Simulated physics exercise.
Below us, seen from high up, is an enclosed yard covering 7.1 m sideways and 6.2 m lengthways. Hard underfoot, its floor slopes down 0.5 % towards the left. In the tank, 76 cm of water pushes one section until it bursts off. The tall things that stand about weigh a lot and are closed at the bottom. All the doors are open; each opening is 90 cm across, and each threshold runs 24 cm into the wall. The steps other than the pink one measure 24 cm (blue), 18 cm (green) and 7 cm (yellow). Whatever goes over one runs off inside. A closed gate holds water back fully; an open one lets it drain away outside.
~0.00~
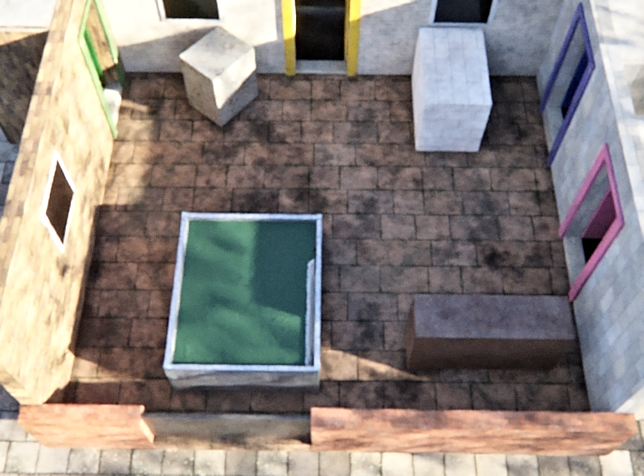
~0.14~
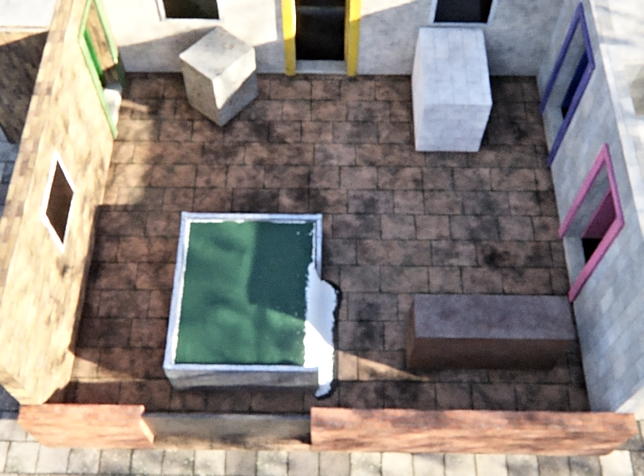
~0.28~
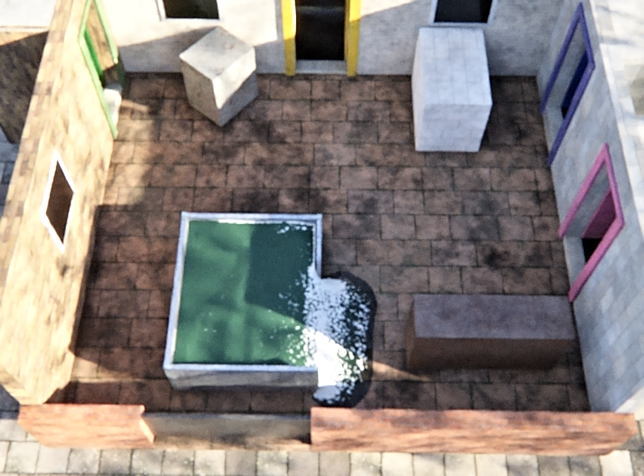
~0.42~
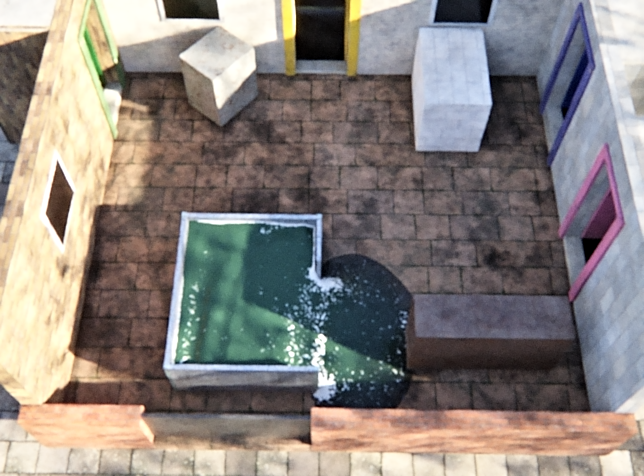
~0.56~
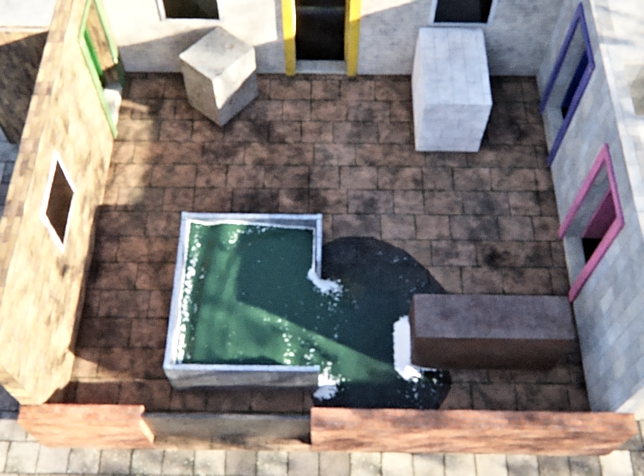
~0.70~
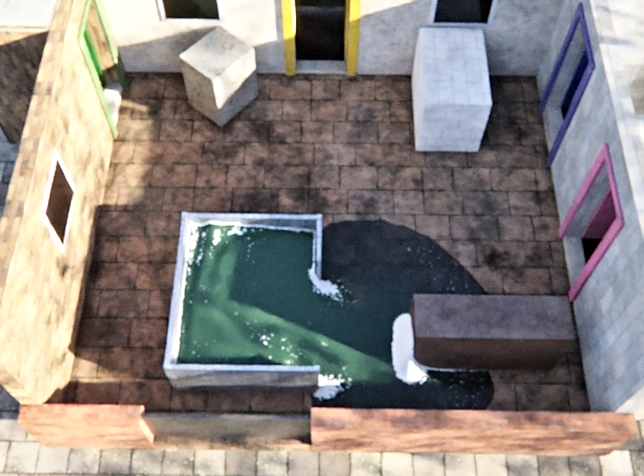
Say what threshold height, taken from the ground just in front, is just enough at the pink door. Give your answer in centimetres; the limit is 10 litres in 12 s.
I would put it at 22 cm.
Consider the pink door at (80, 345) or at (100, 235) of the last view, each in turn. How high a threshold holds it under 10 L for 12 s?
In turn: Roughly 5.0 cm, roughly 9.0 cm.
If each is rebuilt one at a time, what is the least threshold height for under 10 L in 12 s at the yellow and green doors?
You'd want some 7.5 cm at yellow and some 6.5 cm at green.
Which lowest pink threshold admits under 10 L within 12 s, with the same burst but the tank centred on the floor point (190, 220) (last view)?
A minimum of about 27 cm.
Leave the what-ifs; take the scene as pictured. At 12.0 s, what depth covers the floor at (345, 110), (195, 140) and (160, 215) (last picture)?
Roughly 7, then 8, then 6 cm.
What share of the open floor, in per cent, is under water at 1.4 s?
The wet part is about 30 per cent.
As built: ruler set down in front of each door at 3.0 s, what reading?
In cm - blue: 12, green: 0, pink: 17, yellow: 0.
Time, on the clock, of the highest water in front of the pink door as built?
Approximately 2.4 s.
After 1.4 s water covers 30 % of the floor, deepest (54 cm) near (400, 428); 8 cm at the pink door, 5 litres in over its 12 cm threshold.
After 3.0 s water covers 45 % of the floor, deepest (39 cm) near (542, 378); 17 cm at the pink door, 81 litres in over its 12 cm threshold.
After 12.0 s water covers 100 % of the floor, deepest (18 cm) near (197, 91); 7 cm at the pink door, 91 litres in over its 12 cm threshold.
At the pink door as built, the water arrived by 1.2 s and peaked near 22 cm at 2.4 s.
With a threshold of 19.5 cm, 22 litres would have come in within the 12 s; with 26 cm, 3 litres. So under 10 litres takes about 22 cm.
